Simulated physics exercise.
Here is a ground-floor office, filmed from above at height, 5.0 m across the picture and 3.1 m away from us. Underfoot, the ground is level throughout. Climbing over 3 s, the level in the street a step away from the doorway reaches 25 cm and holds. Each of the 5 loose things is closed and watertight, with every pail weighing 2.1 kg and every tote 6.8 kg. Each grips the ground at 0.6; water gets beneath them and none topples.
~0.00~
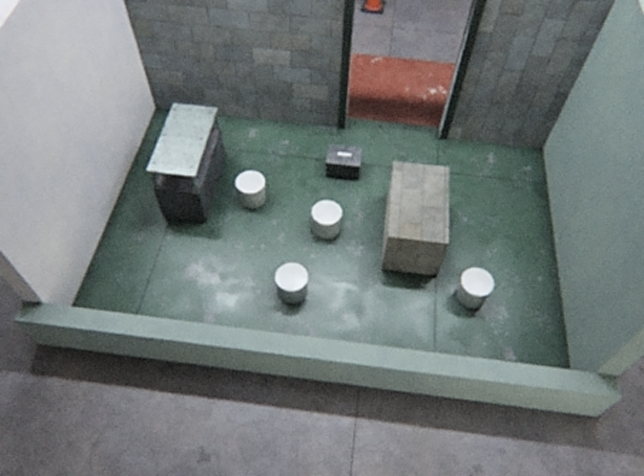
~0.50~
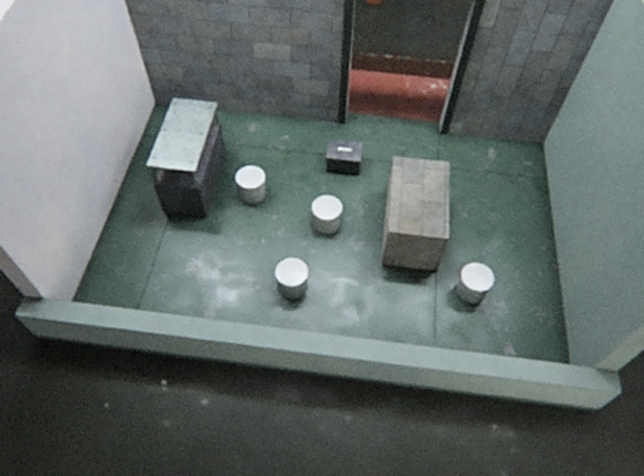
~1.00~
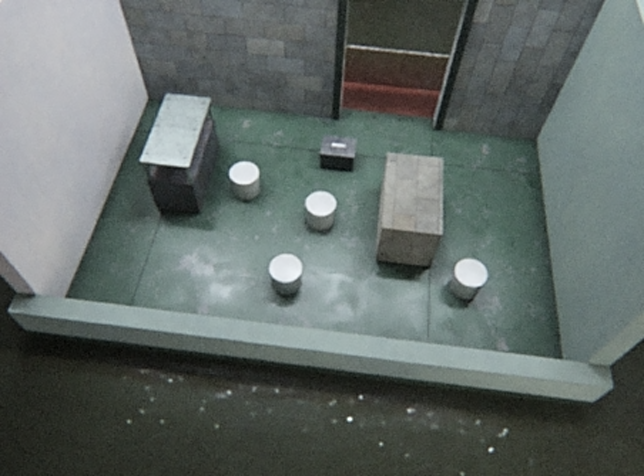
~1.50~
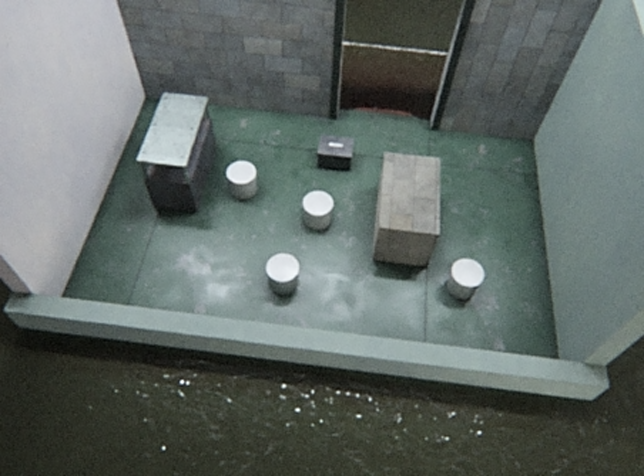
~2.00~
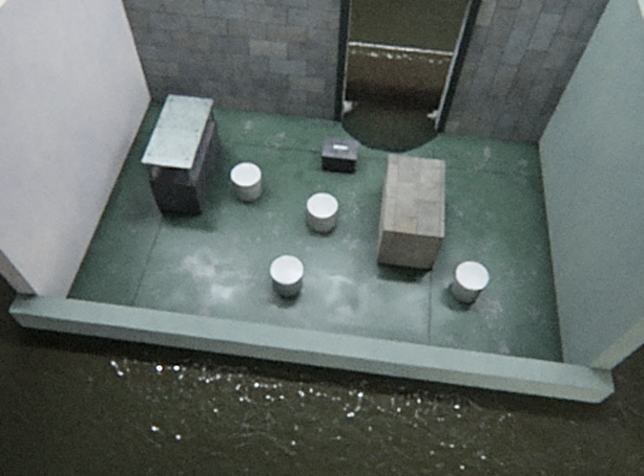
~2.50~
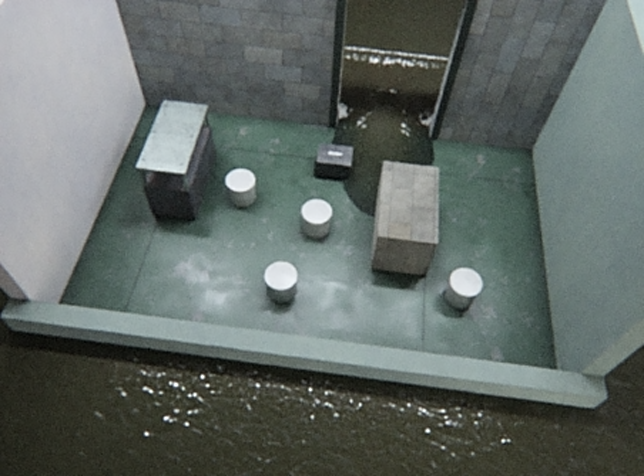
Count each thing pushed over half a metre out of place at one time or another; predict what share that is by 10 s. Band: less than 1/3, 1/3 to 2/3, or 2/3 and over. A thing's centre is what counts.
Going by this, the fraction will be in the top third.
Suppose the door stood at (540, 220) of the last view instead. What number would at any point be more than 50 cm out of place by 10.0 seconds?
Result: 5.
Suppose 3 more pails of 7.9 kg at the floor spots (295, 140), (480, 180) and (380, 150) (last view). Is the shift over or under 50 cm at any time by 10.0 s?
Respectively, lower, lower and higher.
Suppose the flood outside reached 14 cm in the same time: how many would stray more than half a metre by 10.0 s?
Count under that change: 5.
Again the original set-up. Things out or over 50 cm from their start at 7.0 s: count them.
I count 5 of them.
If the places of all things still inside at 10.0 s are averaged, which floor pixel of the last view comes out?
Somewhere near (249, 169).
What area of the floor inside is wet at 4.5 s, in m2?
About 9.0 m2.
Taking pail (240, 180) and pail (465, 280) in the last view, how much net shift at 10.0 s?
120 cm and 30 cm respectively.
After 3.5 s 1 of 5 are over 50 cm from their spots; 0 afloat.
After 4.5 s 3 of 5 are over 50 cm from their spots; 1 afloat.
After 7.0 s 5 of 5 are over 50 cm from their spots; 5 afloat.
After 10.0 s 4 of 5 are over 50 cm from their spots, and 5 have been at some point; 5 afloat.
